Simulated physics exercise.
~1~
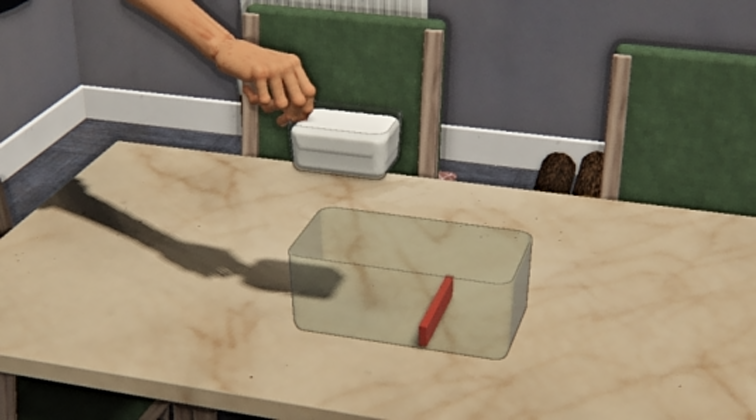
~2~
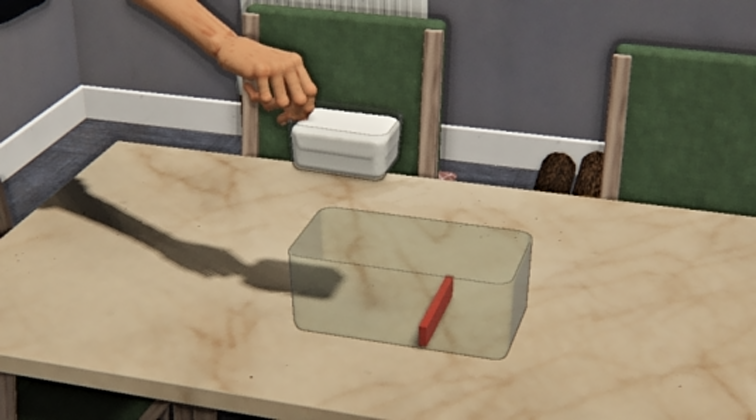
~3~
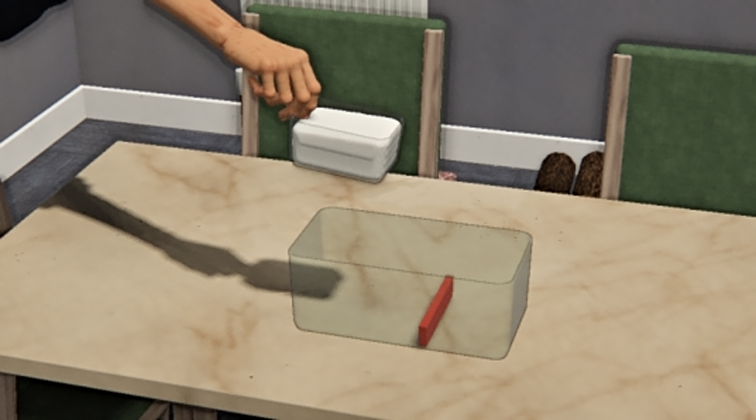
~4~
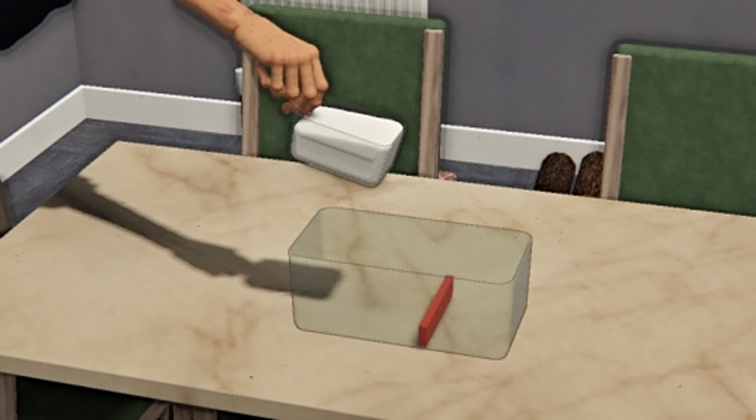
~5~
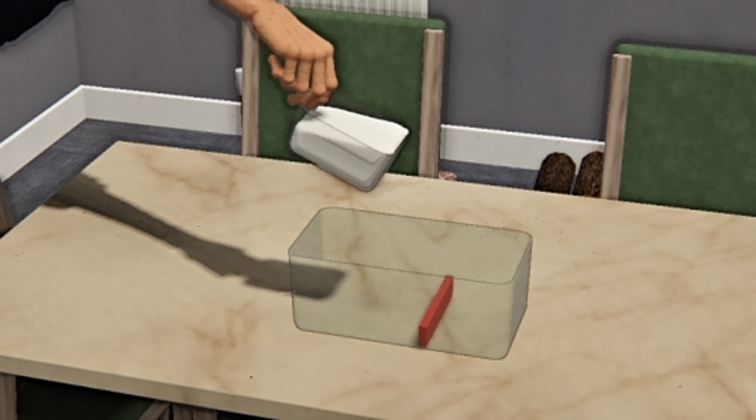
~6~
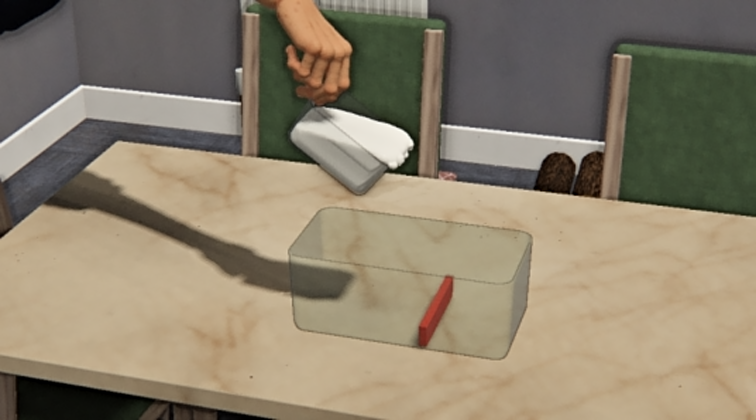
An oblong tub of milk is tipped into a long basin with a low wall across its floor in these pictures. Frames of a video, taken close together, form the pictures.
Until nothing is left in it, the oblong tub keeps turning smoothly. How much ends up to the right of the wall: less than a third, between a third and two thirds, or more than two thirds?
The amount right of the wall is going to settle in the middle, one third to two thirds.
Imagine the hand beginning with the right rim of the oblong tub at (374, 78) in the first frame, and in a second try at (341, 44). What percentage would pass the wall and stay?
The first start yields 30 per cent, the second 15 per cent.
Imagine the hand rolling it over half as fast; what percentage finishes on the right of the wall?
Some 60 per cent.
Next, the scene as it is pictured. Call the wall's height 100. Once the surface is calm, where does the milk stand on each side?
Left 40 per cent, right 50.
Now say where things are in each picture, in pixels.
In the first picture, it leans 0°; its right rim is at (395, 124); the milk meets the walls at (300, 118) and (394, 128); the long basin's rim runs from (305, 231) to (523, 260); the wall's top is at (437, 302).
In the second picture, it leans 2°; its right rim is at (395, 125); the milk meets the walls at (301, 117) and (395, 129).
In the third picture, it leans 6°; its right rim is at (397, 130); the milk meets the walls at (302, 116) and (396, 131).
In the fourth picture, it leans 14°; its right rim is at (399, 137); the milk meets the walls at (304, 115) and (399, 133).
In the fifth picture, it leans 24°; its right rim is at (400, 146); the milk meets the walls at (304, 117) and (402, 139); 1 per cent is over the edge.
In the sixth picture, it leans 36°; its right rim is at (399, 156); the milk meets the walls at (302, 116) and (395, 144); 7 per cent is over the edge.
A moment on, the oblong tub is tipped right over and 15 per cent is still to pour, 14 is left of the wall and 27 right of it.
Next, the oblong tub is tipped right over and 2 per cent is still to pour, 43 is left of the wall and 47 right of it.
Then the oblong tub is tipped right over and 0 per cent is still to pour, 52 is left of the wall and 43 right of it.
Later the oblong tub is tipped right over and 0 per cent is still to pour, 54 is left of the wall and 43 right of it.
At rest 54 per cent lies left of the wall, 43 right of it and 3 outside.
